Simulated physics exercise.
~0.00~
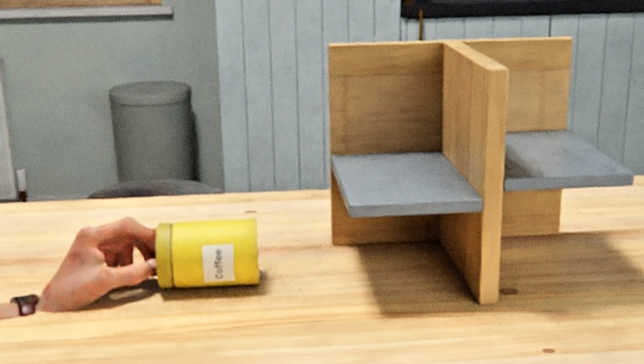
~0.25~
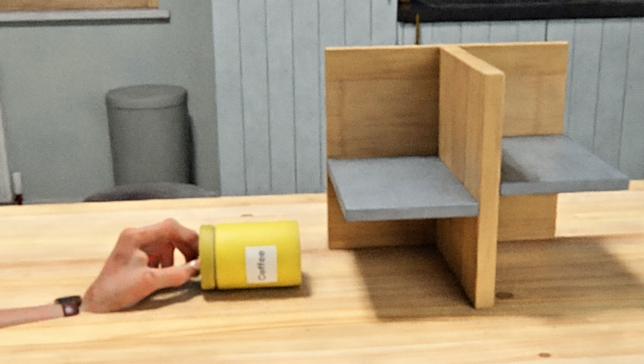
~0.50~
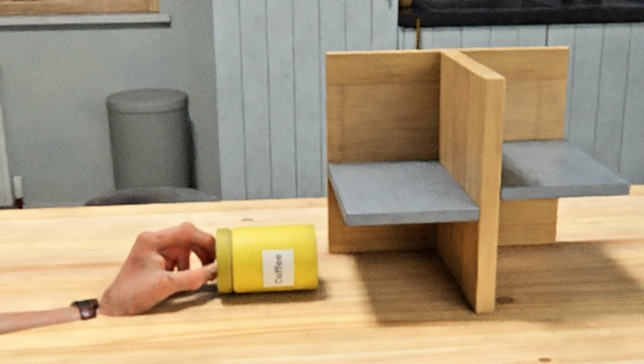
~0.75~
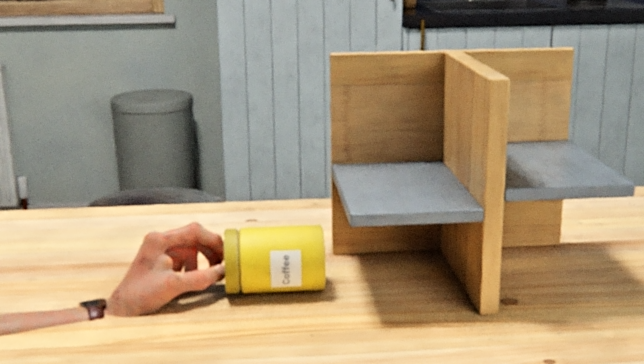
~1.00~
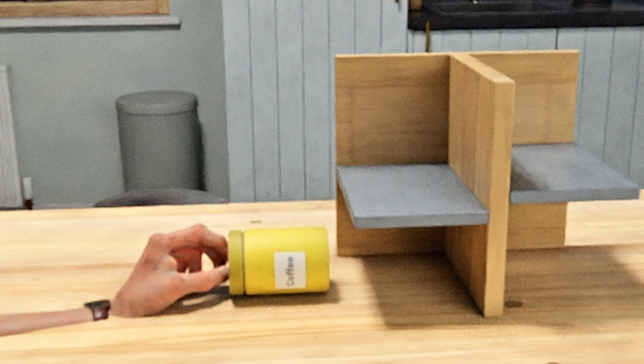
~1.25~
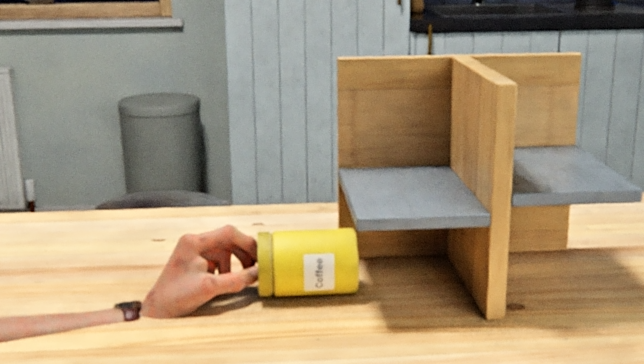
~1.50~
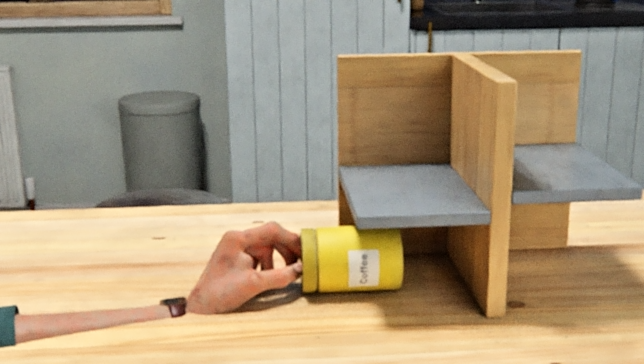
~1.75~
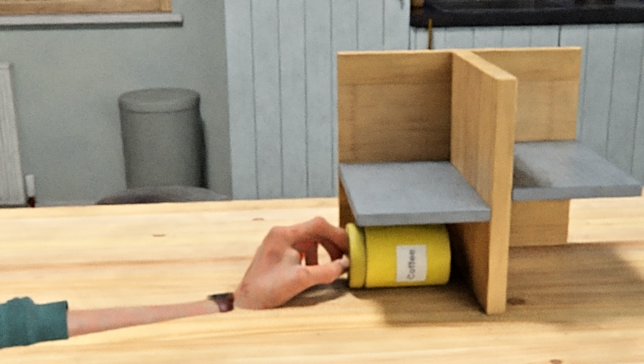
A yellow jar labelled "Coffee" lies on its side on a wooden table, held at its left end by a hand reaching in from the left. To the right stands a wooden divider with a low grey shelf on each side. The hand pushes the jar right, slows until it barely moves, then pushes it onward to the opening beneath the nearer shelf. The jar's front end slips under the grey board while the shelf stays put. At the end, the jar lies beneath the shelf, close to the upright panel, with the fingers still at its left end.
